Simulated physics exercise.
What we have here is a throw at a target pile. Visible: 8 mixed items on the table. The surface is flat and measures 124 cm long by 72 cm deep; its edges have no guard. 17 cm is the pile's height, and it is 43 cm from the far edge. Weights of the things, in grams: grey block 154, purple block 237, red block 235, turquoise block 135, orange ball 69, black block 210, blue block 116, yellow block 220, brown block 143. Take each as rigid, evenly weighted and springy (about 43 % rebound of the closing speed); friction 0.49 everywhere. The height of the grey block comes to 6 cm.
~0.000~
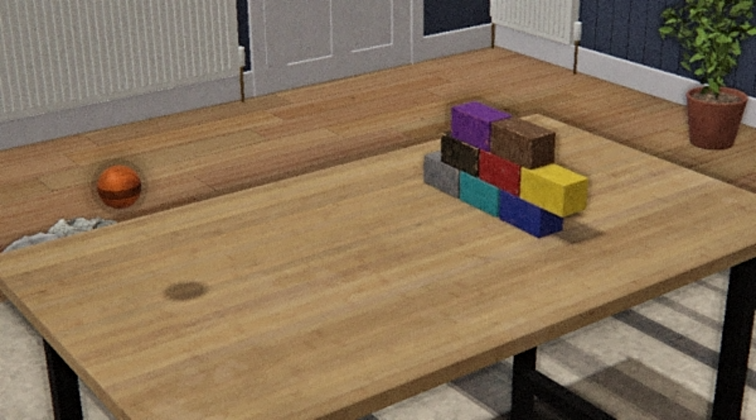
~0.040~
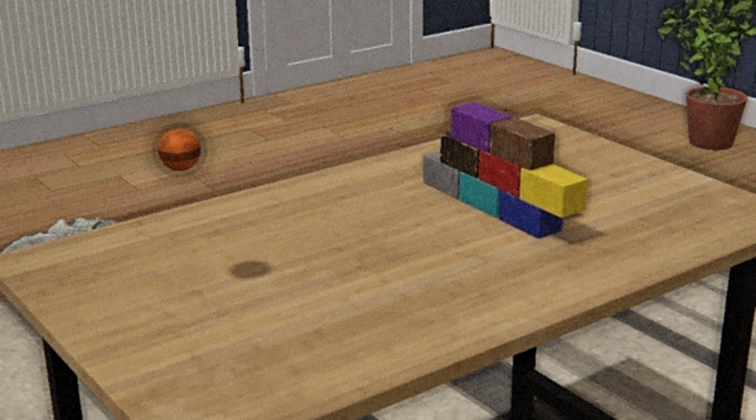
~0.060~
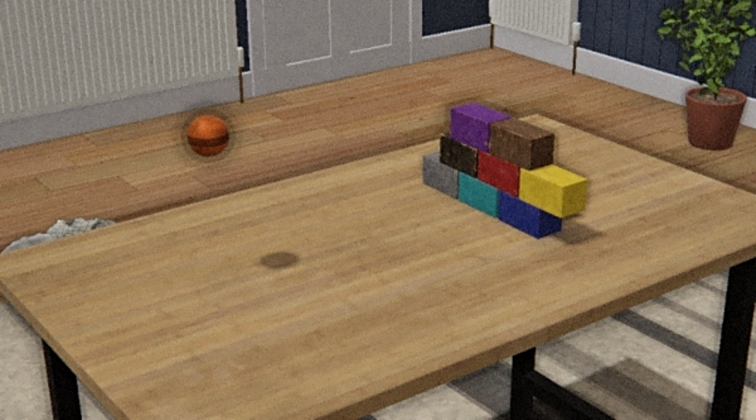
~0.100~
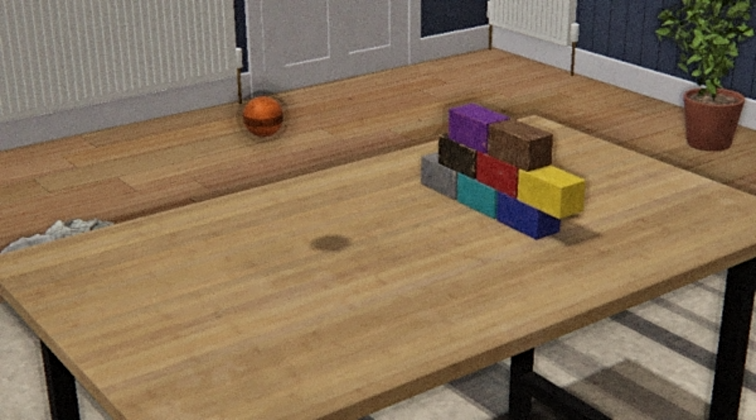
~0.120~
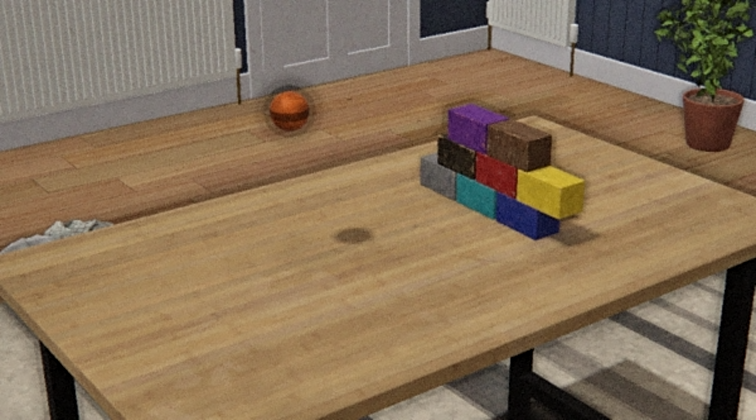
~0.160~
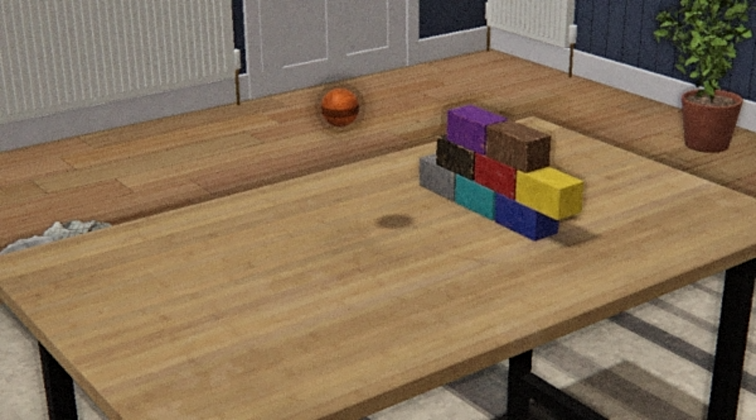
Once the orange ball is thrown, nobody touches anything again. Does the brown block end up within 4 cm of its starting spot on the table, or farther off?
It hardly moves.
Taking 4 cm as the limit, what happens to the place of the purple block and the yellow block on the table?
Here the purple block moves off, and the yellow block is left in place.
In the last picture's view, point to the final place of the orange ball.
It winds up close to (343, 197).
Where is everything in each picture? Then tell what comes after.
The first picture shows gap 62 cm; orange ball (120, 188); brown block (523, 143).
The second picture shows gap 52 cm; orange ball (180, 150); red block (510, 170).
The third picture shows gap 47 cm; orange ball (208, 136); black block (469, 153).
The fourth picture shows gap 37 cm; orange ball (263, 117); yellow block (551, 190).
The fifth picture shows gap 31 cm; orange ball (290, 111); purple block (478, 129).
The sixth picture shows gap 21 cm; orange ball (340, 108); brown block (518, 146).
By 0.36 s, orange ball near (406, 176); purple block tilted 18°.
By 0.46 s, orange ball near (381, 185); purple block tilted 57°.
When it is over (1.4 s), lying over on the table, purple block; the other 7 within 4 cm of the start. End places, in pixels of the last picture, brown block near (520, 147).
